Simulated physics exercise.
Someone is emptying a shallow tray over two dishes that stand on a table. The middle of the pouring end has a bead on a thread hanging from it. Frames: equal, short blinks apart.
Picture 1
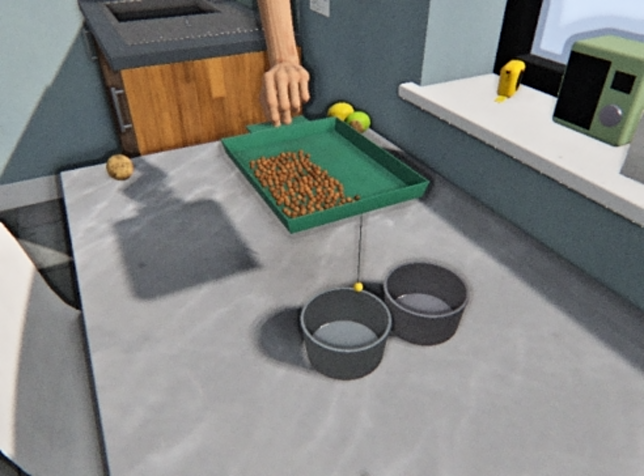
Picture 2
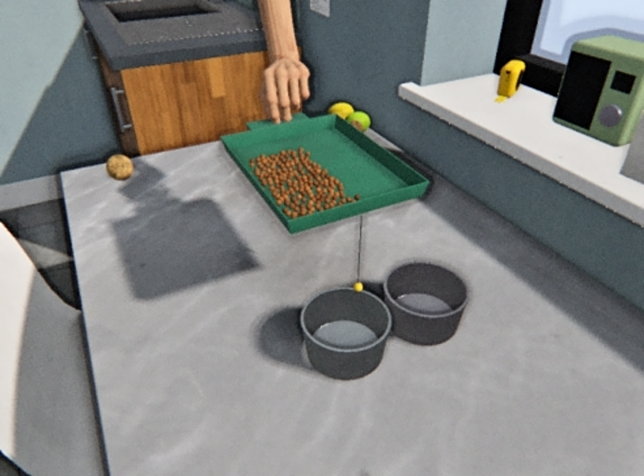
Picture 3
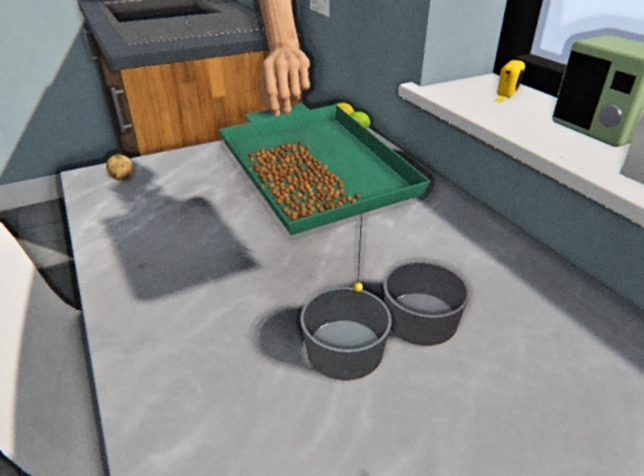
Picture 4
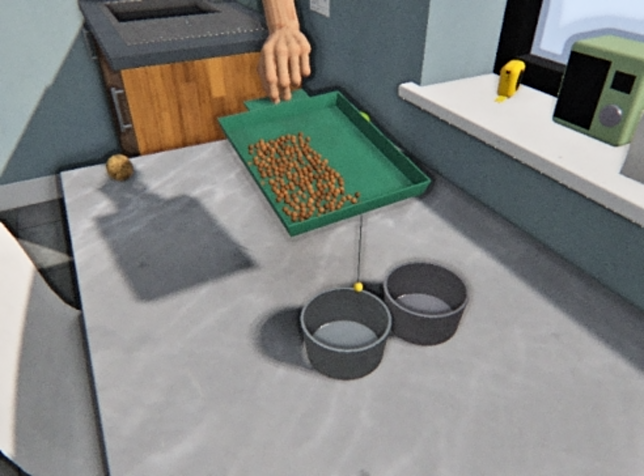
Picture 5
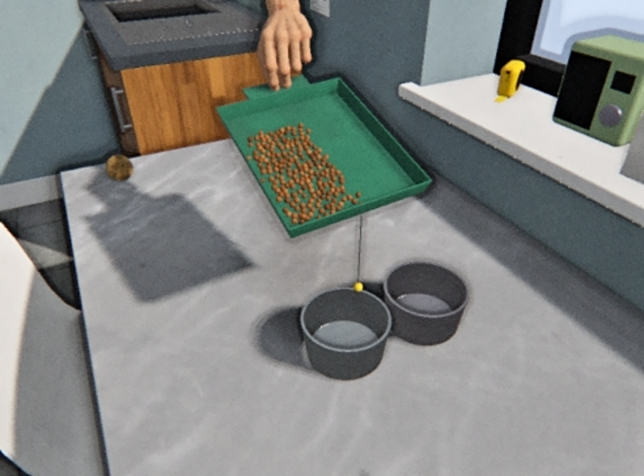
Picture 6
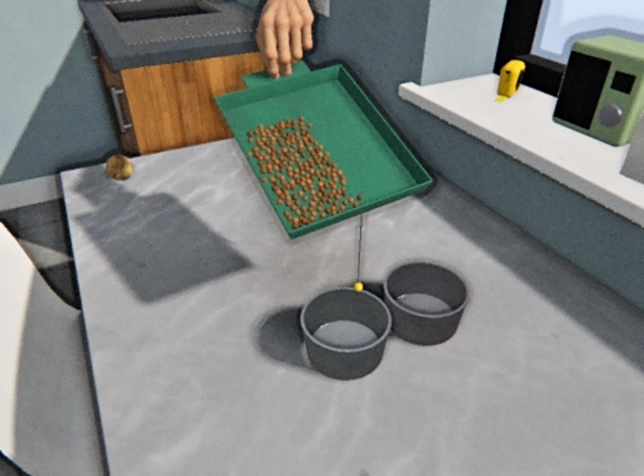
A hand gradually raised the back of a green tray of small brown balls above a gray table, tilting it toward its front left corner, while two dark bowls stayed still and empty below.
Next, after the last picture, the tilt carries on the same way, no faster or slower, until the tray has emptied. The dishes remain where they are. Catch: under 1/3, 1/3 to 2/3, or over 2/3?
In the end the catch comes to one third up to two thirds of the load.
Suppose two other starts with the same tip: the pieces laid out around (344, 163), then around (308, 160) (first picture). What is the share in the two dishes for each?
First case around 60 %, second case around 60 %.
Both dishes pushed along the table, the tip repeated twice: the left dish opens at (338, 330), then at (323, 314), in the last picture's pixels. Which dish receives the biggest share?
On the first try it would be the one to the left, on the second the one to the left.
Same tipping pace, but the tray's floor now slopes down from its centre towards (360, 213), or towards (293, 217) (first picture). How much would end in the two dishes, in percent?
Well, 70 percent for one and then 30 percent for the other.
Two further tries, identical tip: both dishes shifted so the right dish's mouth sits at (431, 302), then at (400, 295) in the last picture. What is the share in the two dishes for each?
Around 60 and around 100 per cent, in that order.
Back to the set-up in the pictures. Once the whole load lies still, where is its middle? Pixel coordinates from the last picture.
Around (326, 365).
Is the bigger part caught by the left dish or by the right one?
Recorded: The left-side one.
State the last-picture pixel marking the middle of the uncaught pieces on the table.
Close to (283, 397).
Soon after the last picture, tray tipped steeply; nearly all on the tray; a stray few outside both; a stray few in the air.
A little later, tray tipped past a quarter turn; a small part on the tray; about a third in the left dish; about a third outside both; about a quarter in the air.
Later still, tray tipped past a quarter turn; about half in the left dish; about half outside both.
At rest, tray tipped past a quarter turn; about half in the left dish; none in the right dish; about half outside both.
